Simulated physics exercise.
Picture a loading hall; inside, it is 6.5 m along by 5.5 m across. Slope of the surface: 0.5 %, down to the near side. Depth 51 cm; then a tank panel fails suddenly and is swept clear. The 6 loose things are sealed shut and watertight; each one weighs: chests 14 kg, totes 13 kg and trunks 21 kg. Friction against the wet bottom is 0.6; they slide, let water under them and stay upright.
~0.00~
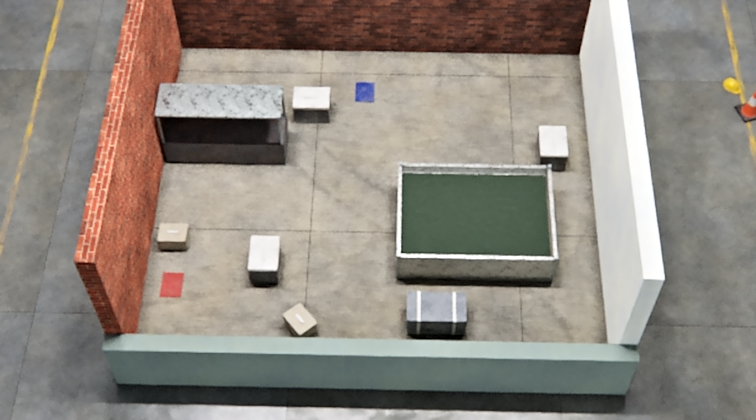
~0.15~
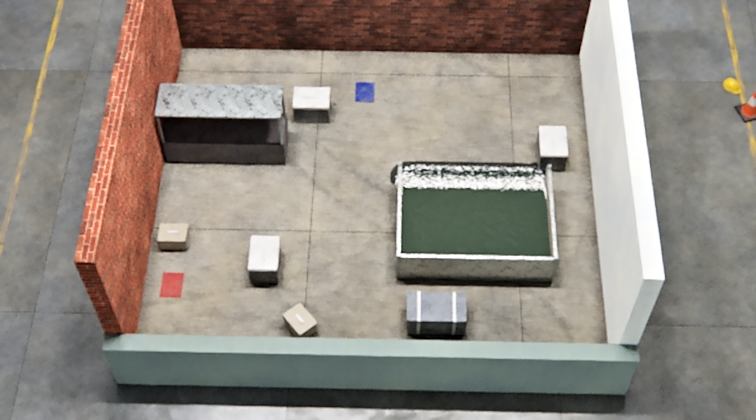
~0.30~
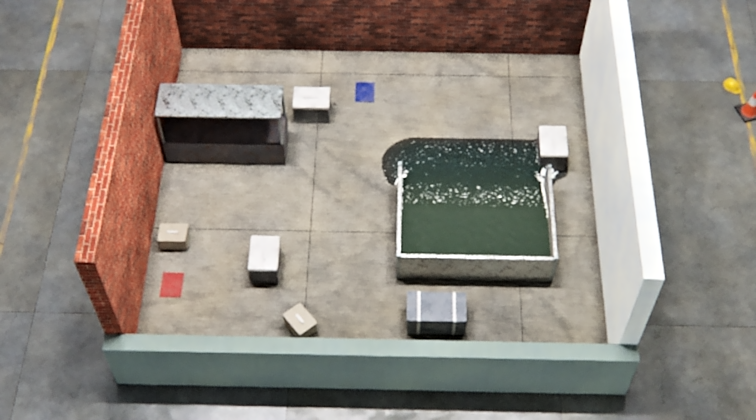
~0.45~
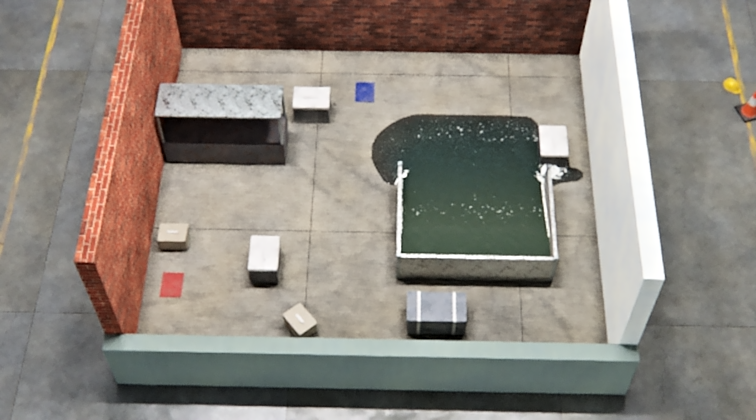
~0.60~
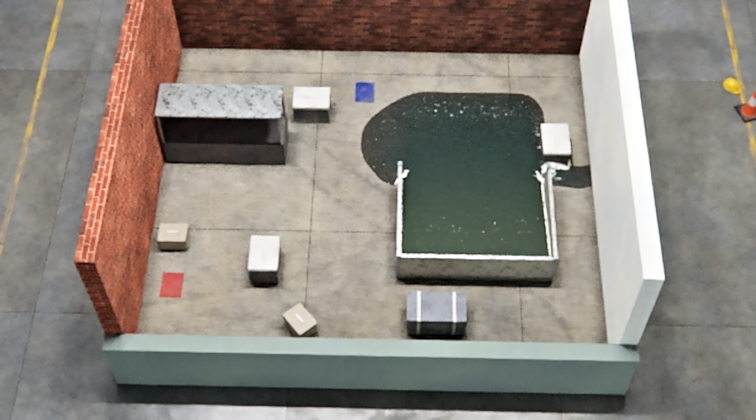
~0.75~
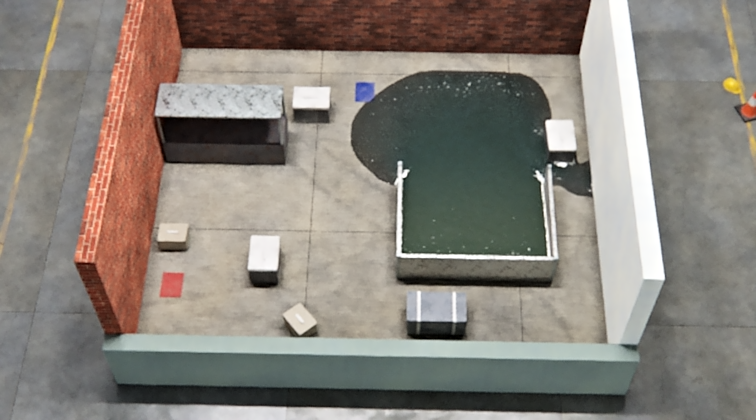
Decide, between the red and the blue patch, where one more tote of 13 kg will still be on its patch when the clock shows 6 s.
I would go with red.
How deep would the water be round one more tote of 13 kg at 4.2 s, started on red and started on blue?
In turn 0 and 5 cm.
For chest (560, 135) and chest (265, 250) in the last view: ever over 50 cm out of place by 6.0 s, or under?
Taking them one at a time, I'd say further, then not as far.
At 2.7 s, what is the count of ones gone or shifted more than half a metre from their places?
Answer: 0.
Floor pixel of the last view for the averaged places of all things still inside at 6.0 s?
It sits at about (339, 268).
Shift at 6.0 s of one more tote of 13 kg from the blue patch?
It would be somewhere around 150 cm away by then.
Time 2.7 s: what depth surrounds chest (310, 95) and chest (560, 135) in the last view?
I'd estimate 2 cm for the first and 10 cm for the second.
After 1.2 s on red it would be 0 cm off in 0 cm of water; on blue it would be 0 cm off in 3 cm of water.
After 2.7 s on red it would be 0 cm off in 0 cm of water; on blue it would be 52 cm off in 11 cm of water.
After 4.2 s on red it would be 0 cm off in 0 cm of water; on blue it would be 160 cm off in 5 cm of water.
After 6.0 s on red it would be 0 cm off in 0 cm of water; on blue it would be 160 cm off in 10 cm of water.
